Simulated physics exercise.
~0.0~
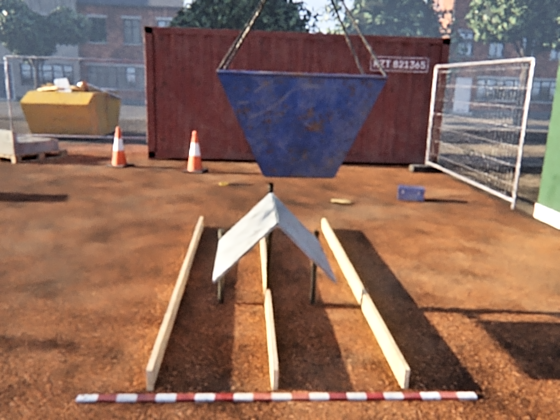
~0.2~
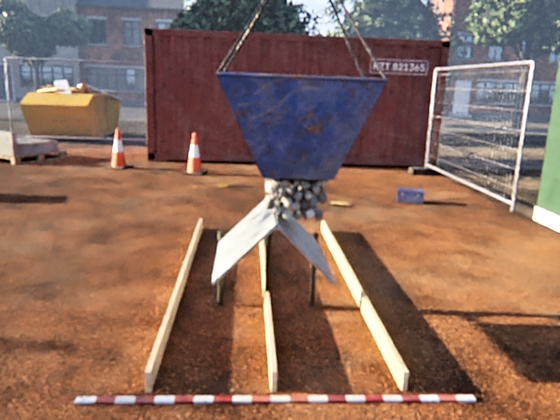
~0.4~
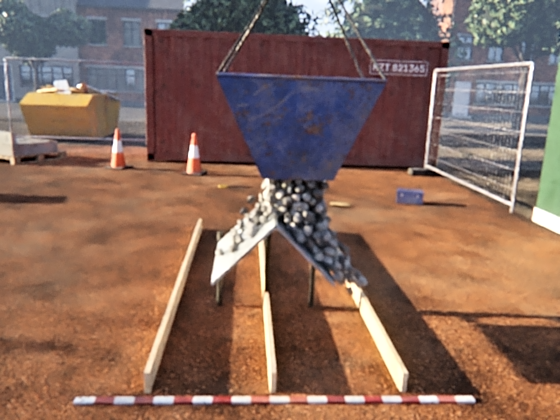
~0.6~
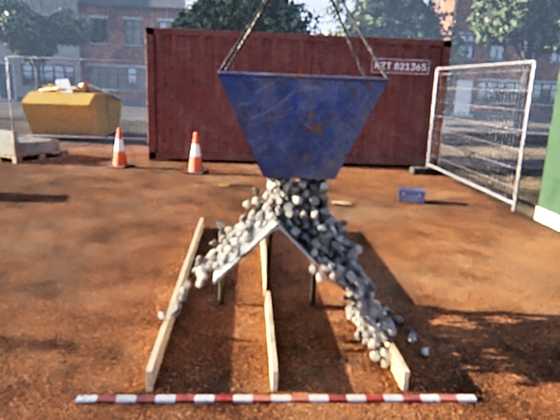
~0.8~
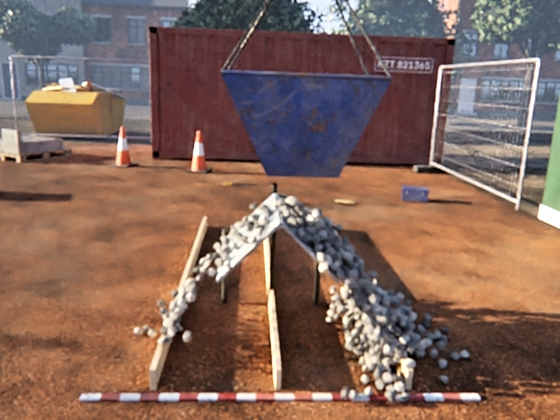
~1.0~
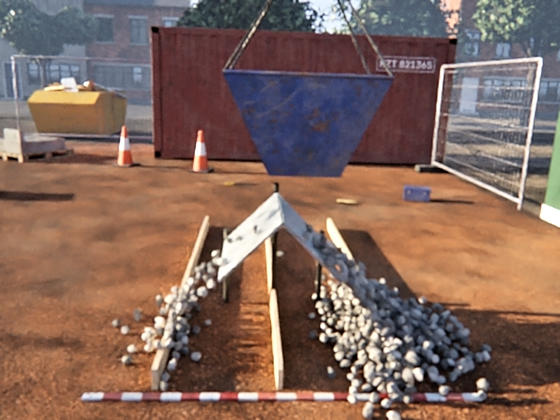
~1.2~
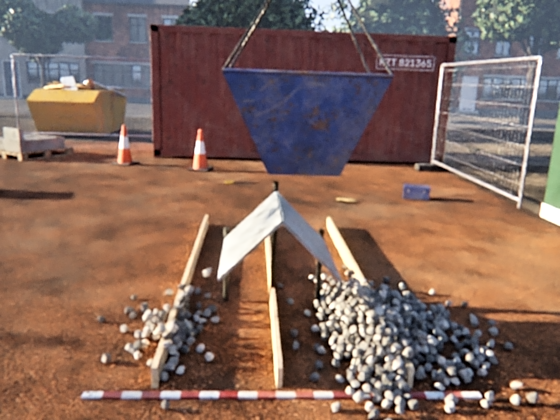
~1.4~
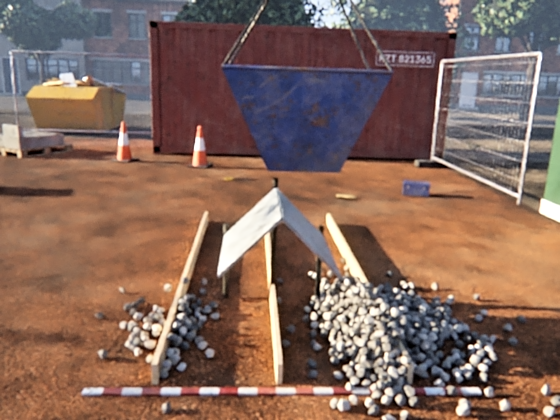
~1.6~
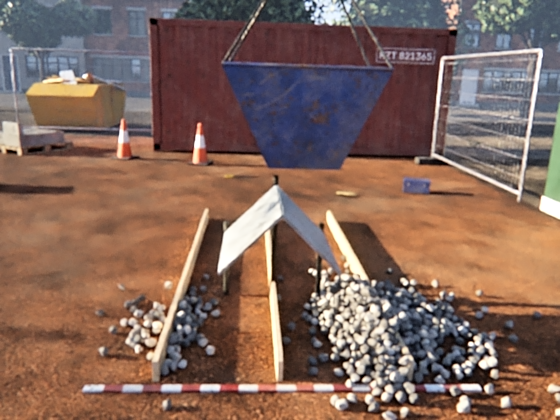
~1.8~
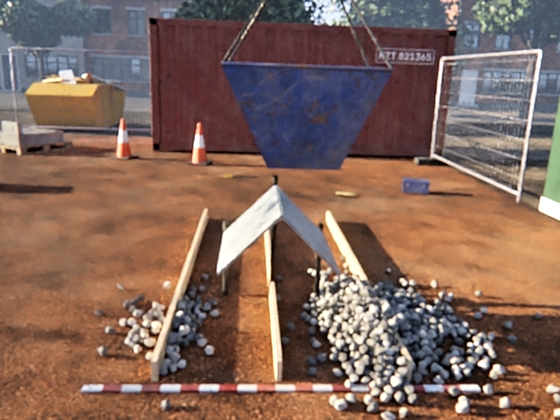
Grey stones drop from a blue skip, slide down both steel slopes and heap mostly right.
